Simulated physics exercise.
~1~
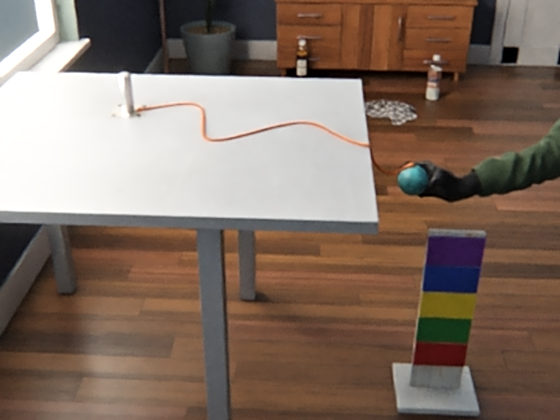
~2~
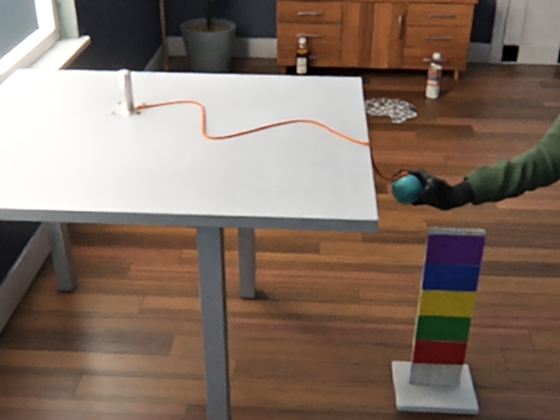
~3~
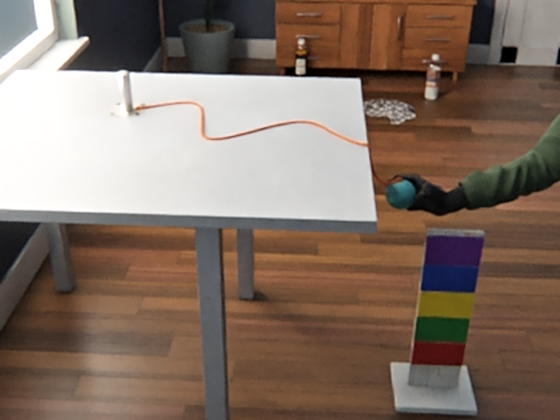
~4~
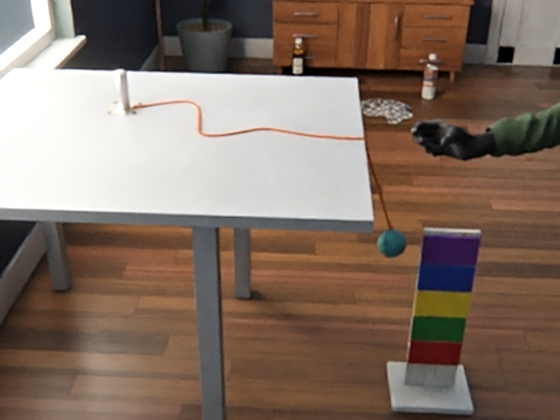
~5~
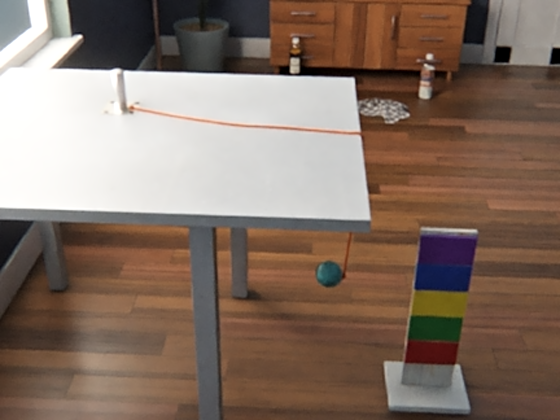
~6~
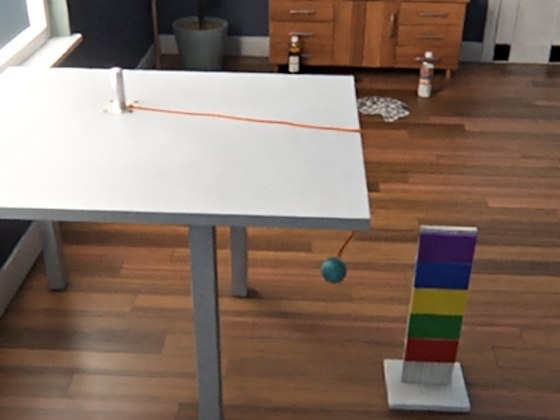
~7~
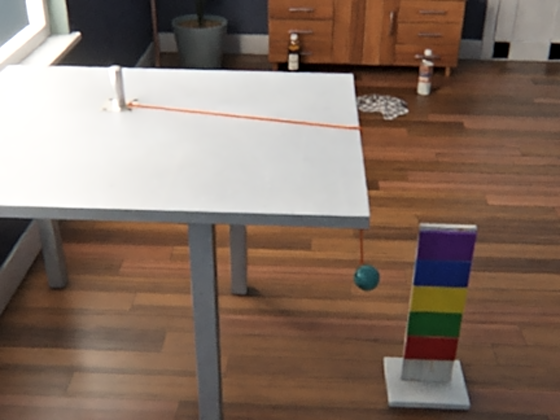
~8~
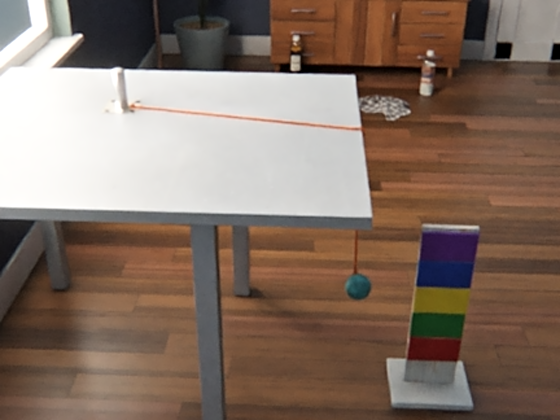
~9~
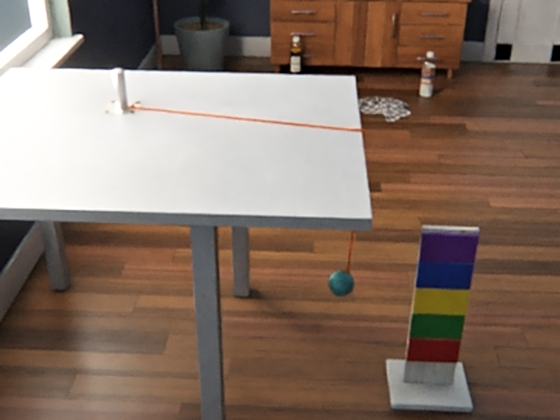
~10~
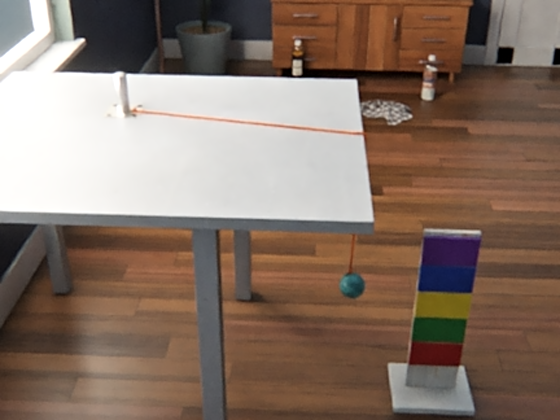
A gloved hand releases a turquoise ball, which swings on its cord beneath the table edge.
